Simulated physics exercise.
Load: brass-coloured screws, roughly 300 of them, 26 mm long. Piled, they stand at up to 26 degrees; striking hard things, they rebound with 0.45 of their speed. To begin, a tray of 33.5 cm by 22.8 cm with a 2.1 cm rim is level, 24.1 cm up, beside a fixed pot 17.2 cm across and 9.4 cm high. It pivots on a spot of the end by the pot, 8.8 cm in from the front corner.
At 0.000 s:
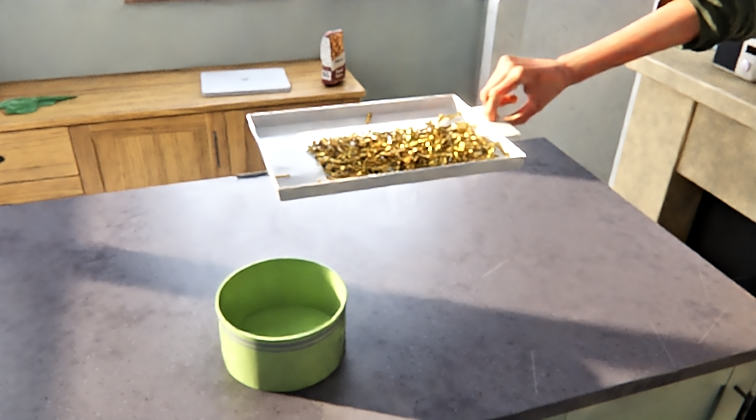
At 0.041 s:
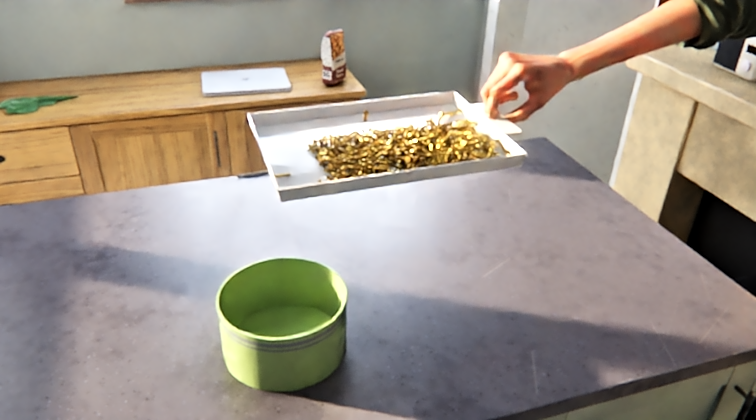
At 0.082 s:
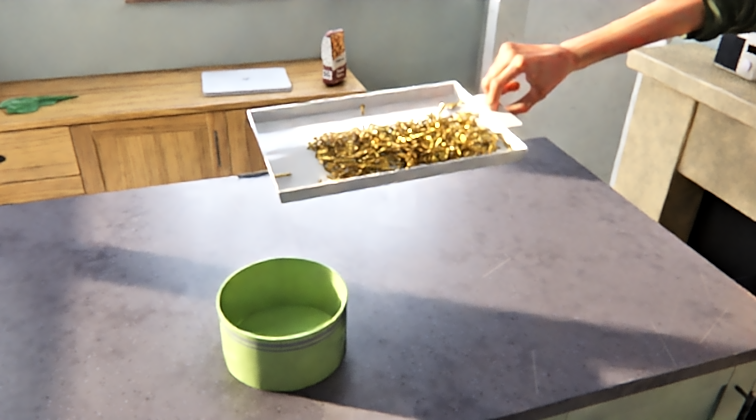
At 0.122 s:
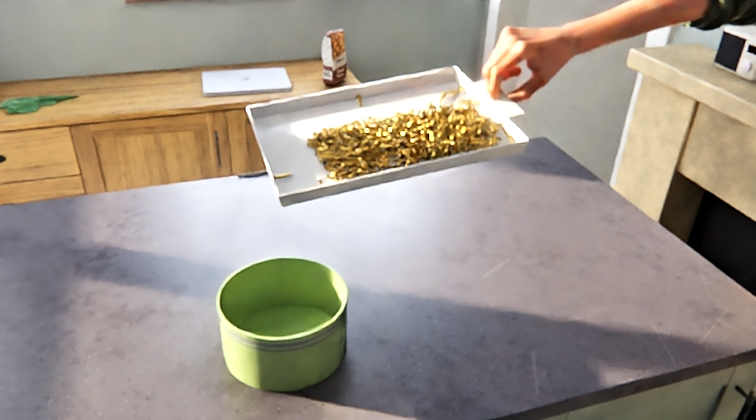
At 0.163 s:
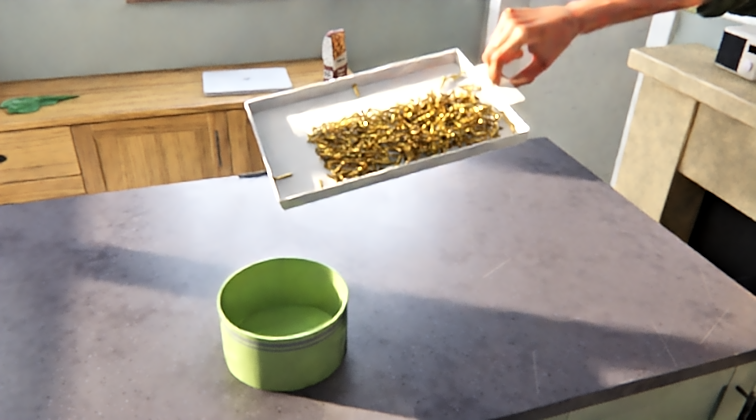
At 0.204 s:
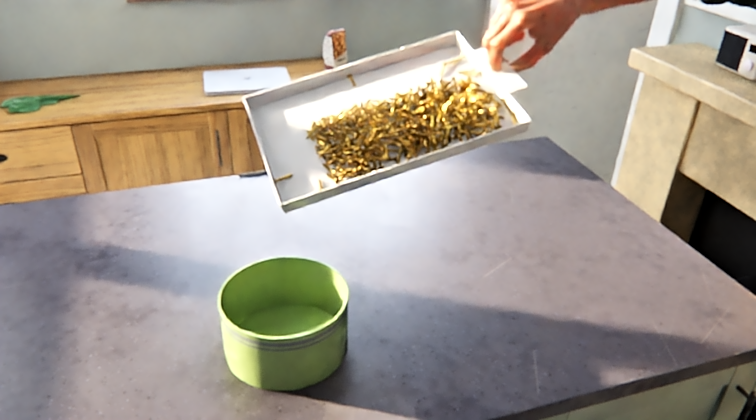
At the start, a hand at the right holds a shallow white tray of small brass-coloured pieces level above a dark countertop, near a green pot. The hand then raises the tray's right end, slowly and then more steeply, so it slants down toward the left while the pieces stay heaped together.
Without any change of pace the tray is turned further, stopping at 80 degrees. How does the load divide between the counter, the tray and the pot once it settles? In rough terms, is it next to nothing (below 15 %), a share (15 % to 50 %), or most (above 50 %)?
As I see it, counter: There'll be not much, tray: There'll be not much, pot: There'll be over half the quantity.
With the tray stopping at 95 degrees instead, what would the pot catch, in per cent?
Estimate: Roughly 95 percent.
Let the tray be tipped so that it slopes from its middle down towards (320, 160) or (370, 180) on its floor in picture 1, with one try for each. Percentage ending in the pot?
Around 25 % for the first direction, around 60 % for the second.
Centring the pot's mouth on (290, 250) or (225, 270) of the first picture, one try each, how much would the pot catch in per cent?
5 and 20 %.
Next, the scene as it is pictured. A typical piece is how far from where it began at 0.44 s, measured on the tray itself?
About 3 cm.
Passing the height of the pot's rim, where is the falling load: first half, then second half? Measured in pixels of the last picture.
Around (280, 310), then around (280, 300).
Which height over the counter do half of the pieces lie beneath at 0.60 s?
Roughly 26 cm above the counter.
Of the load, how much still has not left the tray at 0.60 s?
I'd put it at roughly 95 per cent.
After 0.44 s, tilt 50 degrees; the tray holds 100 %, the pot 0 %.
After 0.60 s, tilt 71 degrees; the tray holds 95 %, the pot 0 %.
Then, at 0.88 s, tilt 80 degrees; the tray holds 5 %, the pot 80 %.
At rest (1.9 s), counter 5 %, tray 0 %, pot 90 %.
